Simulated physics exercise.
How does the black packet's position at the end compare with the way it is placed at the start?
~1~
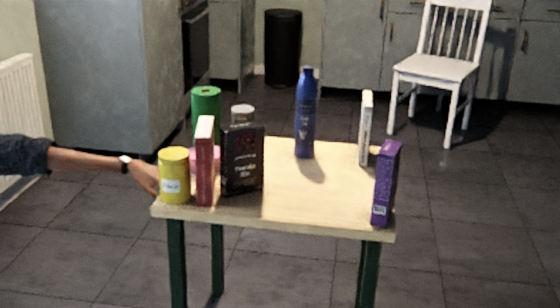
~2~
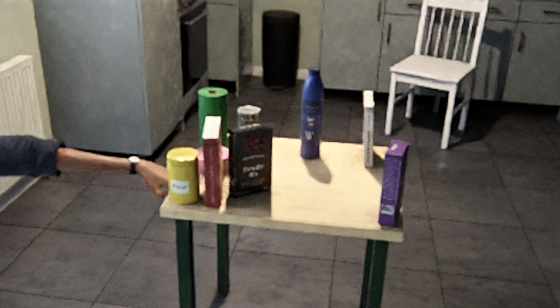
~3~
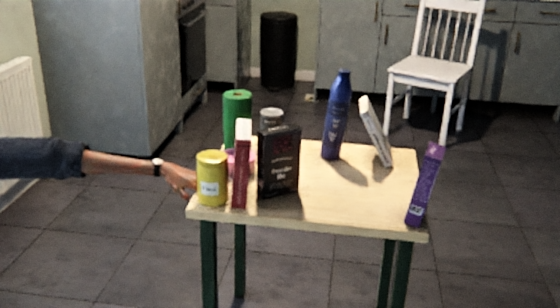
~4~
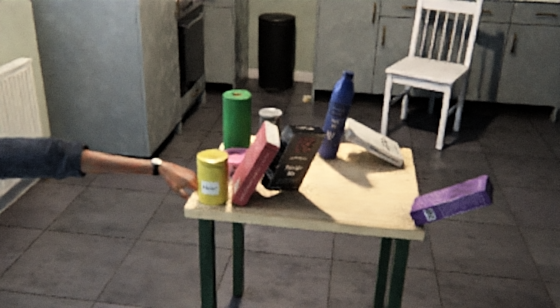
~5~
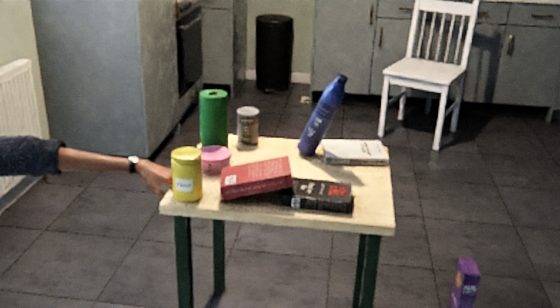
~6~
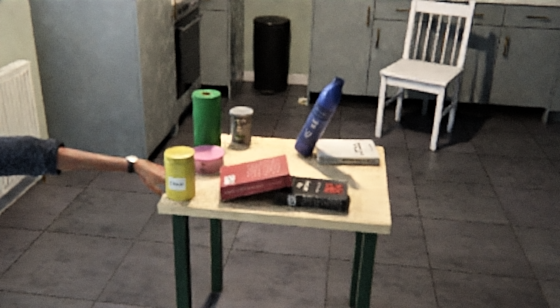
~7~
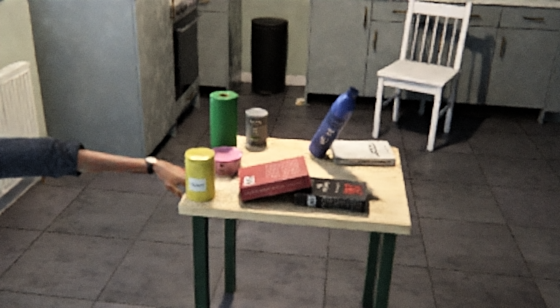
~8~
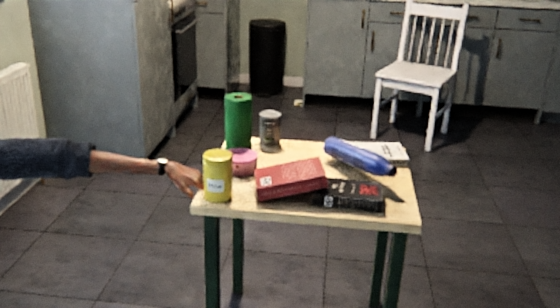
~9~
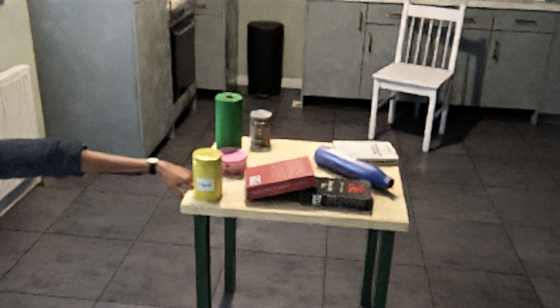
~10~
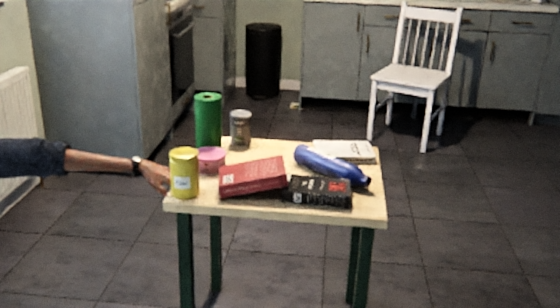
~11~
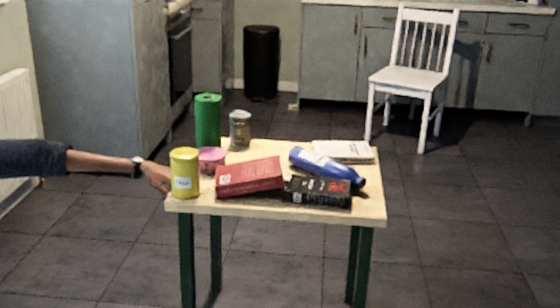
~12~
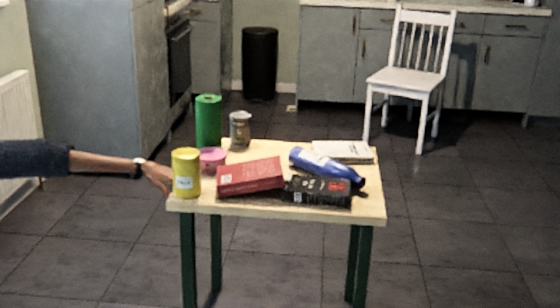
At the start the black packet stands upright on the table, but by the end it lies on its side on the tabletop.
In a kitchen with a dark tiled floor, seen from the front and slightly above, a small pale table with green legs holds a yellow jar, green roll, pink tub, grey tin, red book, black packet, blue bottle, white book and purple packet. A hand at the left edge shoves the table rightward, and the purple packet tips off the right side. The red book, black packet and white book topple as the table slides back left. It moves right again, and the leaning blue bottle falls over. After a final shift left, the jar, roll, tub and tin still stand.
